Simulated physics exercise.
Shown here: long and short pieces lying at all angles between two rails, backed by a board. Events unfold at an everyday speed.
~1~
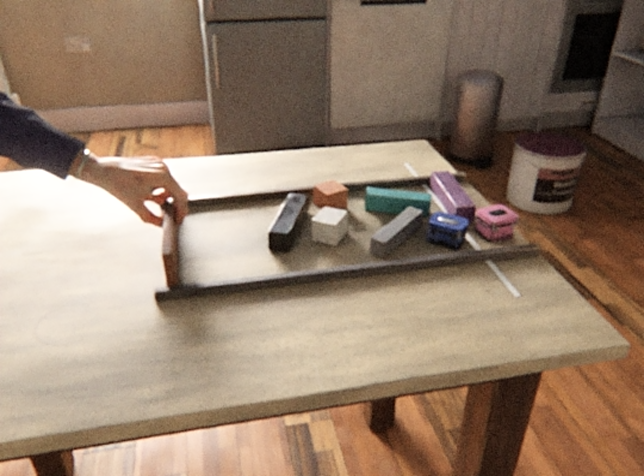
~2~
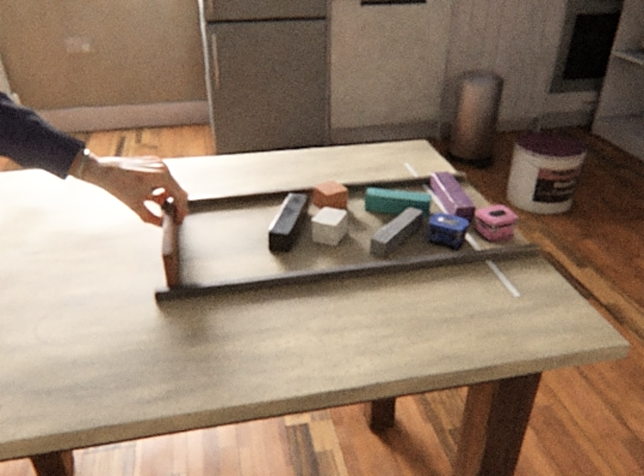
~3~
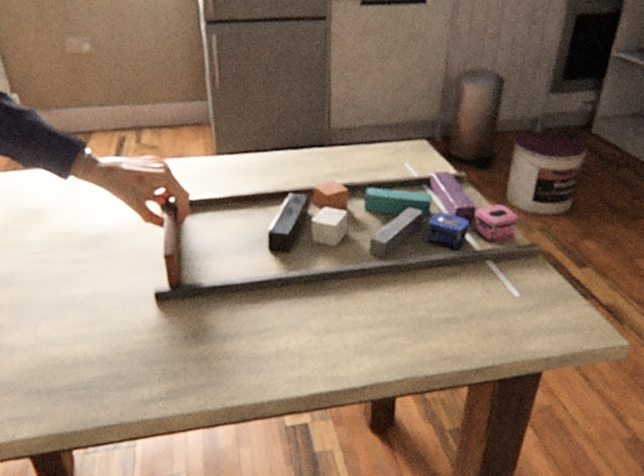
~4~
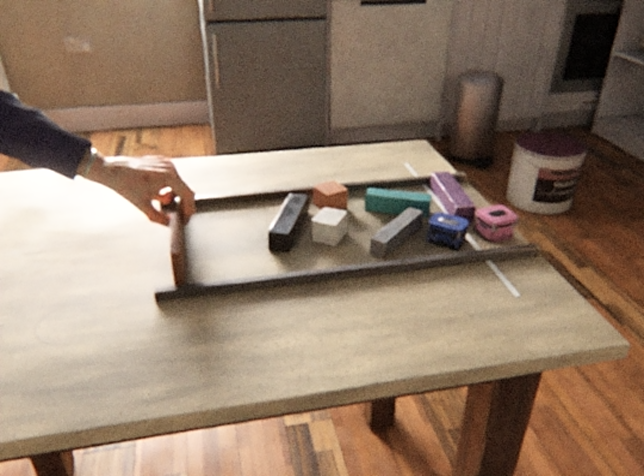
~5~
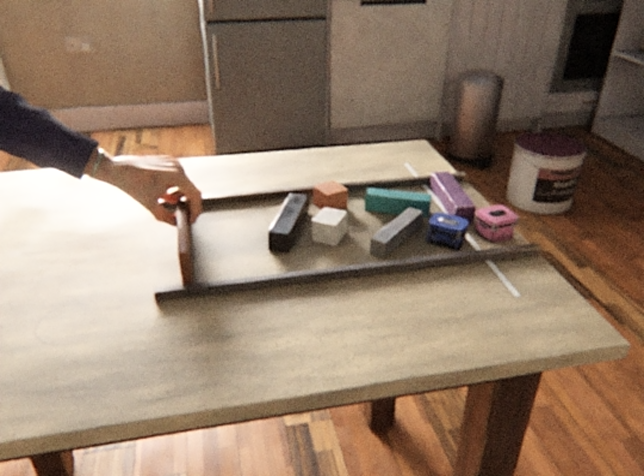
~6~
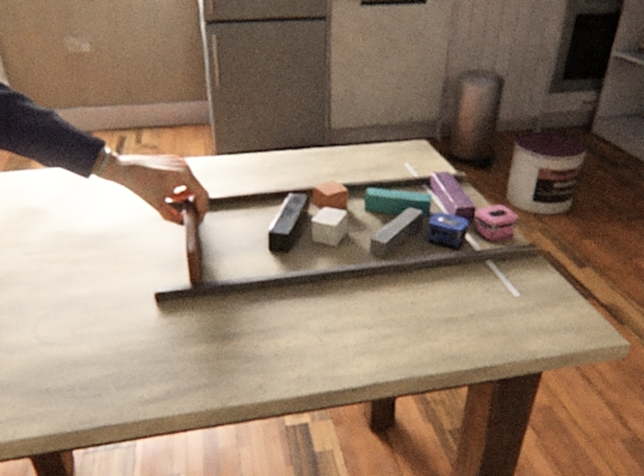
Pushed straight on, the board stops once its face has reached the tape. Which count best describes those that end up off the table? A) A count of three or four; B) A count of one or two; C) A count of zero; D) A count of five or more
B, A count of one or two.
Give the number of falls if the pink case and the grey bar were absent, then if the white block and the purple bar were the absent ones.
First 1, then 1.
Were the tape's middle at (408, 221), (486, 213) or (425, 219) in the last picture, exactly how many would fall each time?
It would be 0, then 6, then 0.
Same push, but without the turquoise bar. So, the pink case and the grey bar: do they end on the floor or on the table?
So the pink case goes down and the grey bar keeps its place.
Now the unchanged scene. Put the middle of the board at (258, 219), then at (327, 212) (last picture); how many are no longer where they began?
The number moved is 0 and then 3.
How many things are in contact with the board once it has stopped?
Result: 3 in all.
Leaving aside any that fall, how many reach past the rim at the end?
Number: 3.
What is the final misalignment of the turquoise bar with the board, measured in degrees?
Near 40 degrees.
A little later, none off yet; pink case at rest near (496, 223); purple bar at rest near (452, 196); blue case at rest near (447, 231).
When it is over, the number that fall off is one or two; down, purple bar and pink case.
